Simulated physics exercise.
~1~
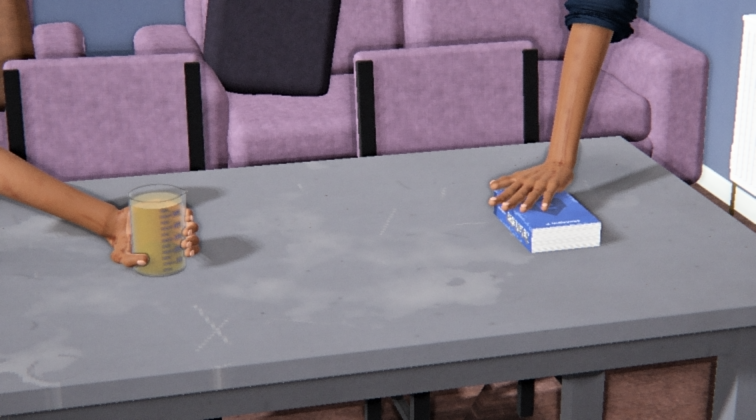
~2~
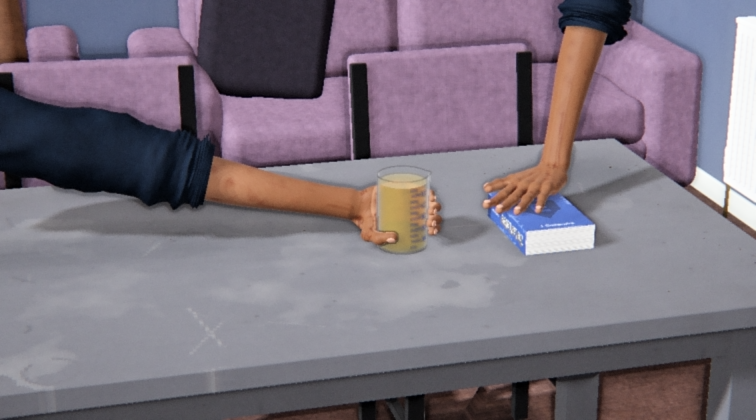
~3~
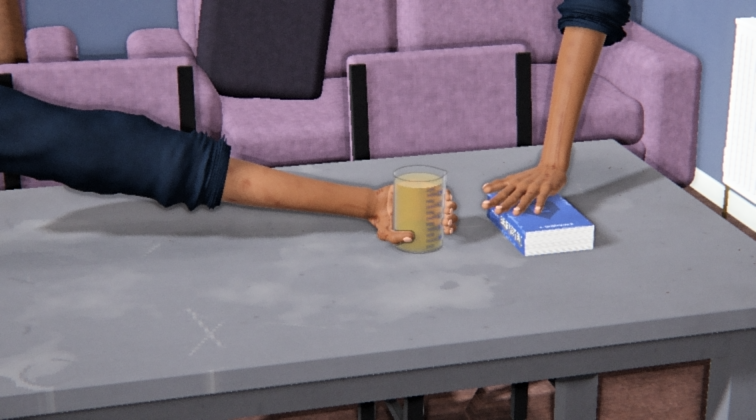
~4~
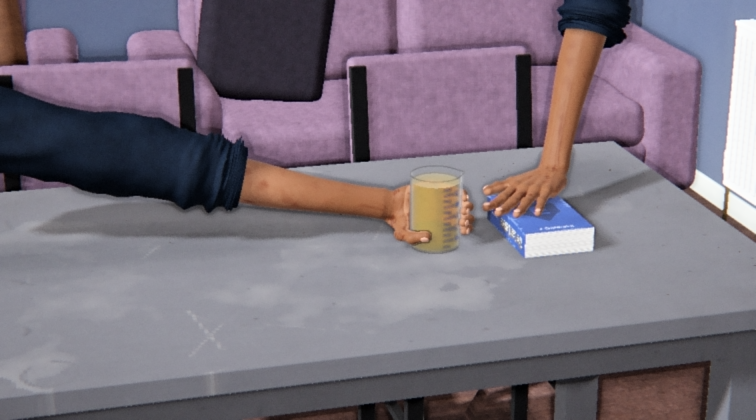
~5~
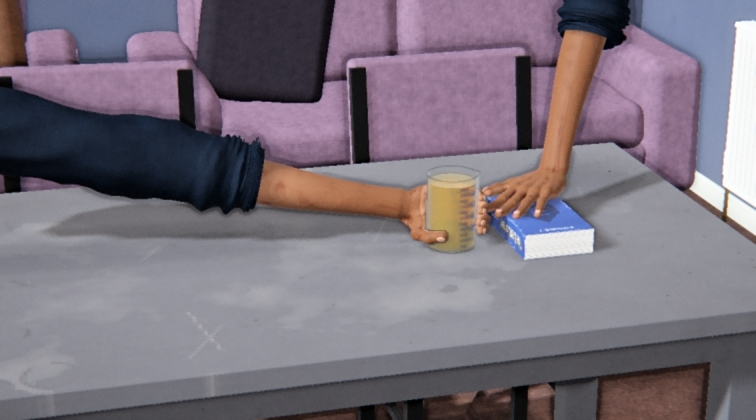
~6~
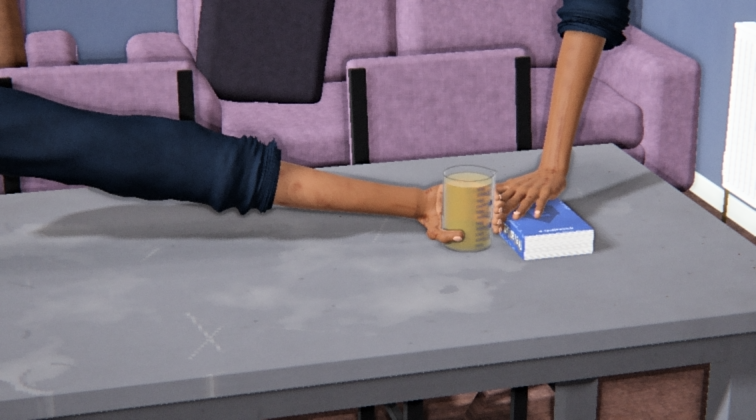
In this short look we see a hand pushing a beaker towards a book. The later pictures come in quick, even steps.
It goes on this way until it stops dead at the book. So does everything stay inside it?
No, some gets out.
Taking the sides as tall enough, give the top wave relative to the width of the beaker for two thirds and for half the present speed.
You'd get a wave of 20 per cent in the first case and 15 per cent in the second.
Shortly, the beaker meets the book.
Then, the apple juice surges up the wall; it has lost some.
At the finish, the beaker stands at the book; it has lost some.
